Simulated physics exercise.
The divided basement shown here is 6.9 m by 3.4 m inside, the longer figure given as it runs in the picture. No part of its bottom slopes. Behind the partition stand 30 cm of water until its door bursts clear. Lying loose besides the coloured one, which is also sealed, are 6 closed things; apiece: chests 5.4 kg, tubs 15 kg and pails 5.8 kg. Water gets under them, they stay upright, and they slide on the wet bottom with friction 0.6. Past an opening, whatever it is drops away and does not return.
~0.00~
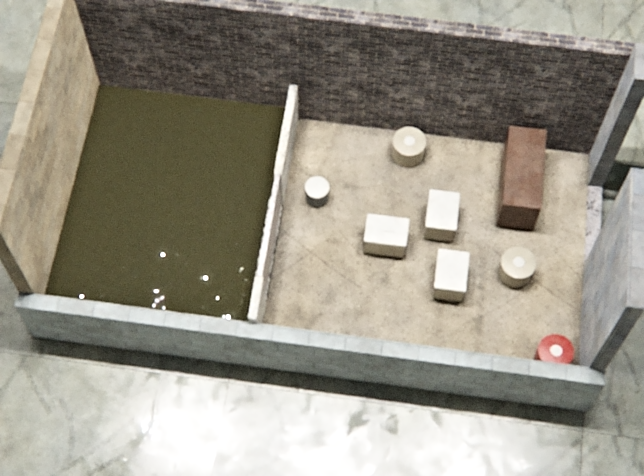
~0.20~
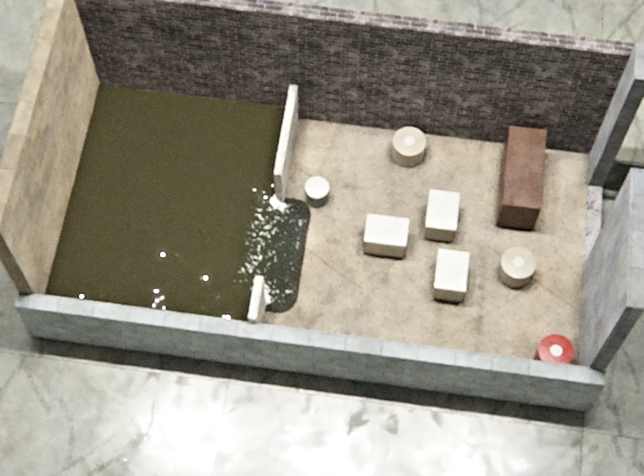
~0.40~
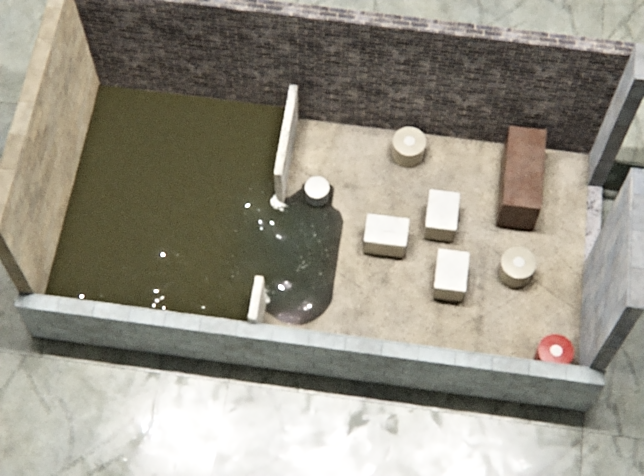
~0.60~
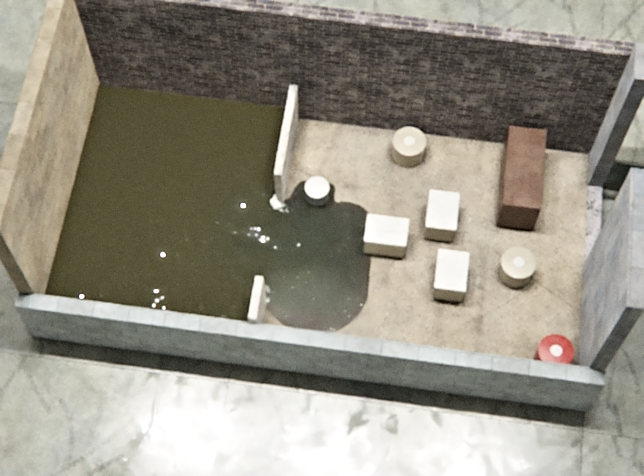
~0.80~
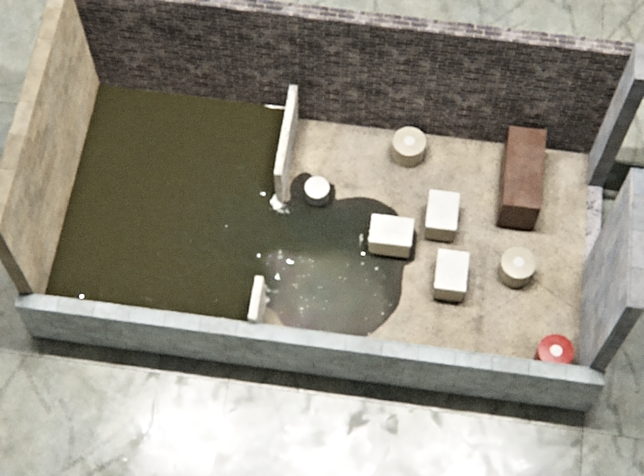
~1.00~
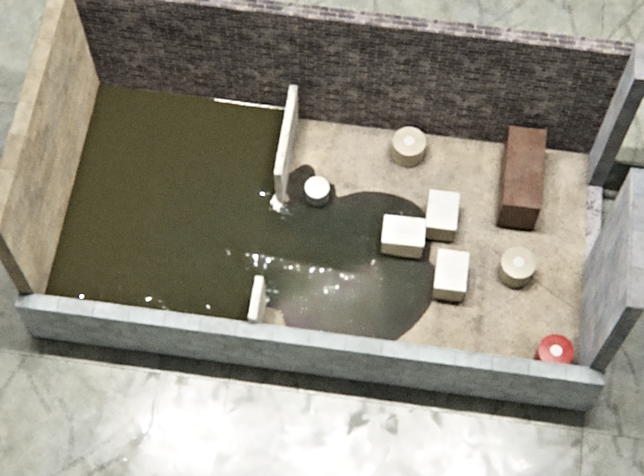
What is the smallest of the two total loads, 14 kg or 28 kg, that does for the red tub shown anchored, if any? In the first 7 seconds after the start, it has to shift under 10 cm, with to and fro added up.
It passes with neither figure.
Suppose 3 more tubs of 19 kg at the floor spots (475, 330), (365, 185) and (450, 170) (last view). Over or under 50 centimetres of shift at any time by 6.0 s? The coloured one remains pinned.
In that order: Past it, short of it, less.
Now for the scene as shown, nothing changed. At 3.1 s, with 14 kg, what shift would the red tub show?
Displacement near 10 cm.
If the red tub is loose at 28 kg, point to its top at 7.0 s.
I'd look near (565, 261).
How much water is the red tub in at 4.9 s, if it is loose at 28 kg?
Depth: Approx. 19 cm.
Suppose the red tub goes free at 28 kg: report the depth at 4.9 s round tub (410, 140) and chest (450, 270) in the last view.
First roughly 7 cm, second roughly 9 cm.
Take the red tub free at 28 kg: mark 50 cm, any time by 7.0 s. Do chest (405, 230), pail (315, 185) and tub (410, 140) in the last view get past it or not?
In turn: More, less, short of it.
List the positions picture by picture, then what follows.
The red tub at (556, 351) rests on the ground; 9.2 m2 under water; 0 of 7 have shifted, in the first picture.
The red tub at (556, 351), on the bottom; water covers 9.9 m2; 0 of 7 have shifted, in the second picture.
The red tub at (556, 351), on the bottom; 10.7 m2 under water; 0 of 7 have shifted, in the third picture.
The red tub at (556, 351) rests on the ground; 11.5 m2 under water; 0 of 7 have shifted, in the fourth picture.
The red tub at (556, 351), on the bottom; 12.4 m2 under water; 1 of 7 have shifted, in the fifth picture.
The red tub at (556, 351), on the bottom; 13.3 m2 under water; 1 of 7 have shifted, in the sixth picture.
After 1.4 s the red tub would be 0 cm from its start with 14 kg and 0 cm from its start with 28 kg; 0 cm of water round it then.
After 3.1 s the red tub would be 15 cm from its start with 14 kg and 9 cm from its start with 28 kg; 17 cm of water round it then.
After 4.9 s the red tub would be 99 cm from its start with 14 kg and 57 cm from its start with 28 kg; 19 cm of water round it then.
After 7.0 s the red tub would be gone out with 14 kg and 125 cm from its start with 28 kg; 12 cm of water round it then.
